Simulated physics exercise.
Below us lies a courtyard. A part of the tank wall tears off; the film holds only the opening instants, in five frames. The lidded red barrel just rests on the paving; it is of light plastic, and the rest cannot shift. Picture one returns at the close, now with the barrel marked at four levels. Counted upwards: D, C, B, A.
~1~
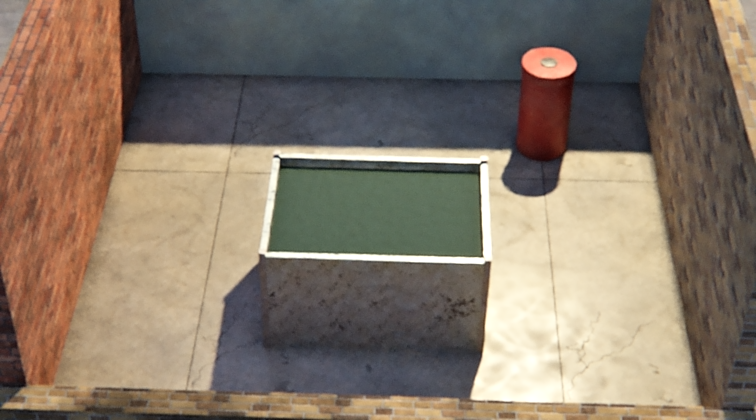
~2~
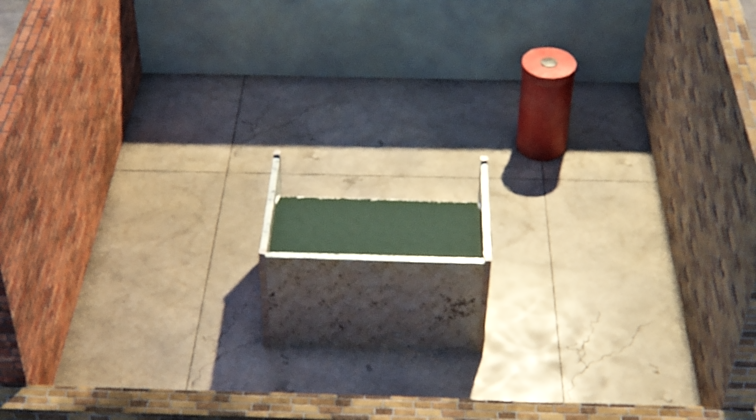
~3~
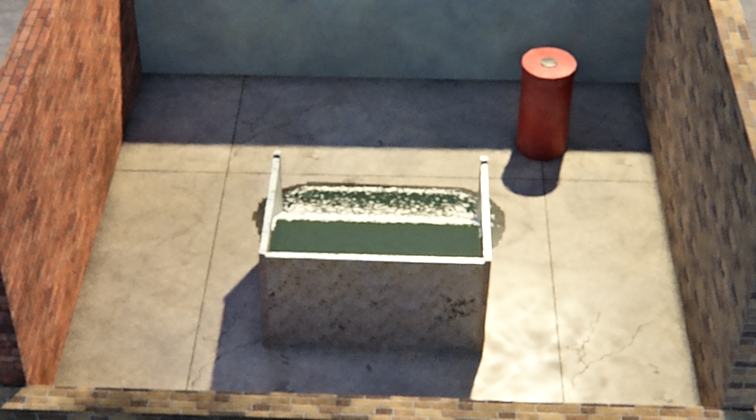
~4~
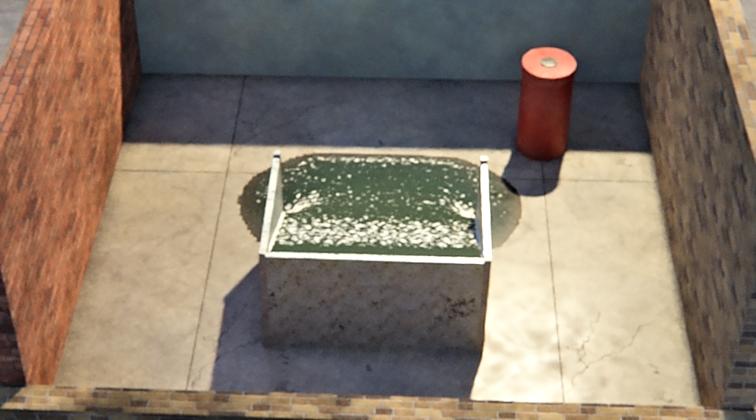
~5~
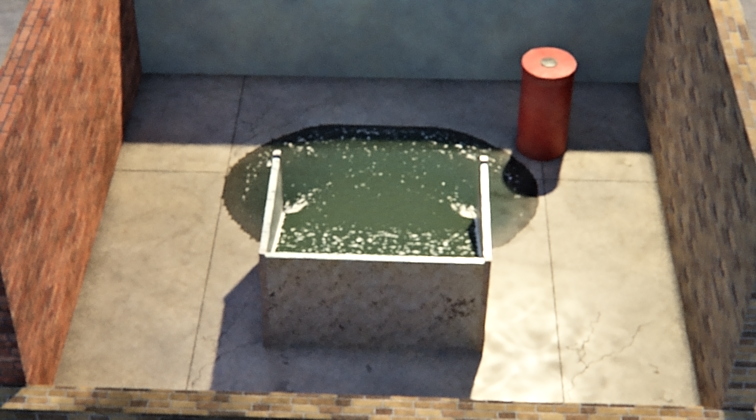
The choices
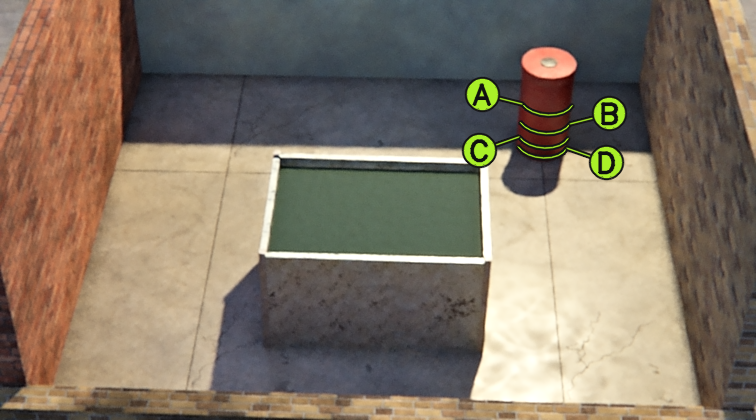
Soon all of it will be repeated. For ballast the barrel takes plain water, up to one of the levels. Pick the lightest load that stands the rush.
Take B.
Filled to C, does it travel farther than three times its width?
No.
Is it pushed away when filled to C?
Yes, that goes wrong.
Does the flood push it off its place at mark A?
No.
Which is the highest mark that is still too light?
It is C.
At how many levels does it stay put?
Two of the four.
In lime, A at (548, 115); B at (546, 133); C at (544, 148); D at (543, 157); from the bottom up D, C, B, A.
For mark A, it does not move.
For mark B, it does not move.
For mark C, it is pushed about its own width away.
For mark D, it is pushed about 6 times its own width away.
